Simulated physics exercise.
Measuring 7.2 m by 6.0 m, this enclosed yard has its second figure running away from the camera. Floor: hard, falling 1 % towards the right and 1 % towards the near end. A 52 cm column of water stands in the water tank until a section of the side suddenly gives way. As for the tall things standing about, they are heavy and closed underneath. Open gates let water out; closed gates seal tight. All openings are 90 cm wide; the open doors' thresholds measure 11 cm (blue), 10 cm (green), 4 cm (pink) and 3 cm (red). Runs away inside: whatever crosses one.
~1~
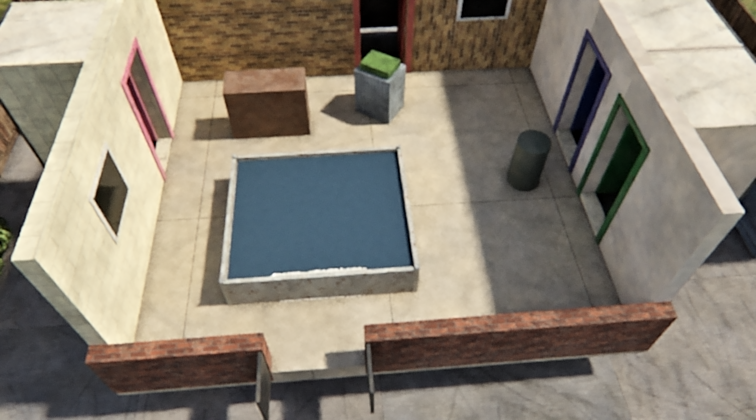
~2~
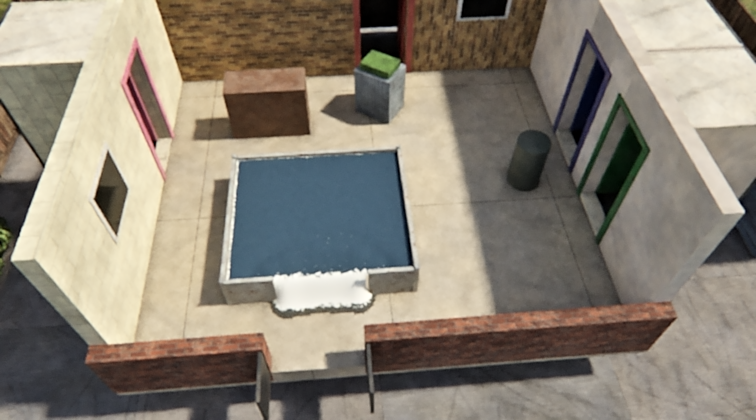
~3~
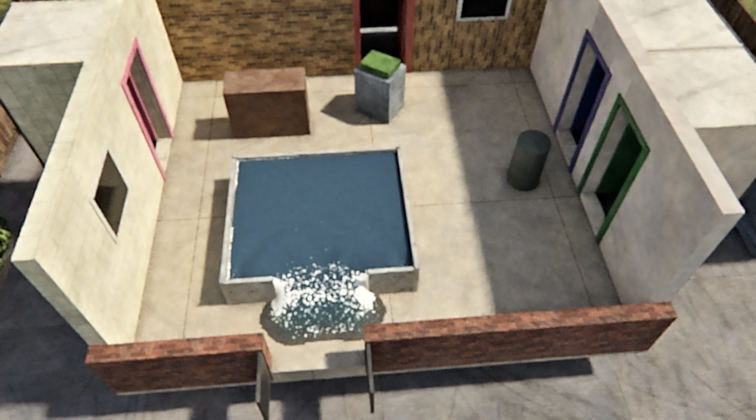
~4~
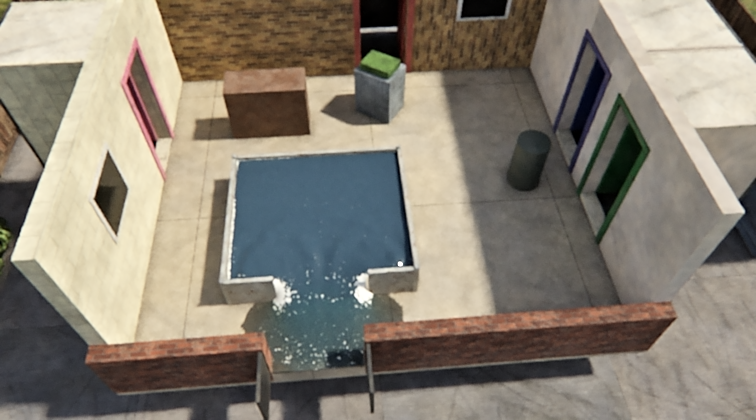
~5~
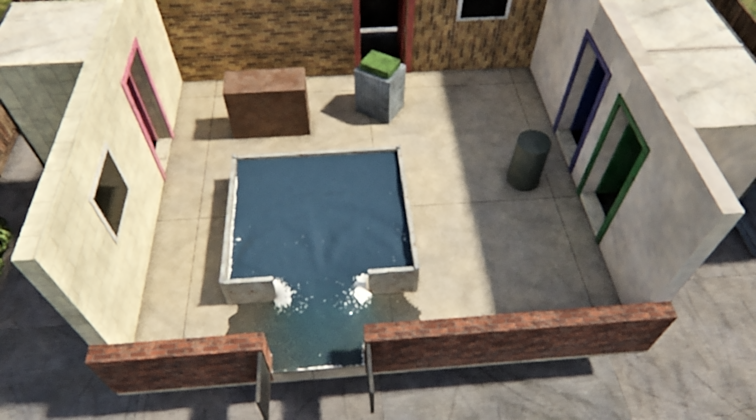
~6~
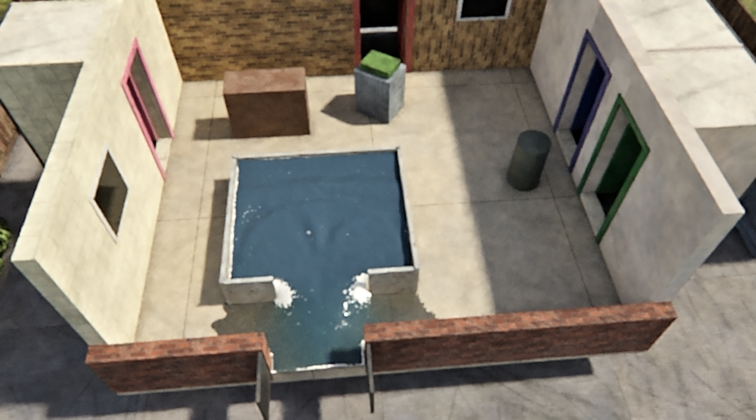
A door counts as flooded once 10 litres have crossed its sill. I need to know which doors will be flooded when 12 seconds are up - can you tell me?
Outcome: Blue door: Limit unbroken, green door: Limit unbroken, pink door: Limit unbroken, red door: Limit unbroken.
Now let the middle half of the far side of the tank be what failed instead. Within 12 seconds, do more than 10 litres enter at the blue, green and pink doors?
Blue falls short; green falls short; pink exceeds.
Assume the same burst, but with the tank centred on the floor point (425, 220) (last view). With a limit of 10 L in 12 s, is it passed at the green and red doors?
For the green door, the amount is too high; for the red door, the amount is too high.
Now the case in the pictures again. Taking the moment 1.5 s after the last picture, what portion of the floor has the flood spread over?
Covered: Roughly 20 %.
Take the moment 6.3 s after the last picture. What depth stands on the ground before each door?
Depths: Blue door 3 cm, green door 5 cm, pink door 1 cm, red door 0 cm.
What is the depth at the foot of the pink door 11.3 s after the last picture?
Reading: Close to 1.0 cm.
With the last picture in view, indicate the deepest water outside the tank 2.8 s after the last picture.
Pixel (365, 349), about.
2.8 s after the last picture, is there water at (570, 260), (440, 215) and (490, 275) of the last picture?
Listed in sequence, the spots are drenched, bone dry and drenched.
Then, 0.7 s after the last picture water covers 10 % of the floor and is deepest (33 cm) near (365, 349); blue door not reached, green door not reached, pink door not reached, red door not reached.
Then, 1.5 s after the last picture water covers 20 % of the floor and is deepest (30 cm) near (365, 349); blue door not reached, green door not reached, pink door not reached, red door not reached.
Then, 2.8 s after the last picture water covers 30 % of the floor and is deepest (21 cm) near (365, 349); blue door not reached, green door 5 cm at the sill, 0 L in, pink door not reached, red door not reached.
Then, 6.3 s after the last picture water covers 45 % of the floor and is deepest (13 cm) near (365, 349); blue door 3 cm at the sill, 0 L in, green door 5 cm at the sill, 0 L in, pink door 1 cm at the sill, 0 L in, red door not reached.
Then, 11.3 s after the last picture water covers 60 % of the floor and is deepest (8 cm) near (365, 349); blue door 2 cm at the sill, 0 L in, green door 4 cm at the sill, 0 L in, pink door 1 cm at the sill, 0 L in, red door not reached.
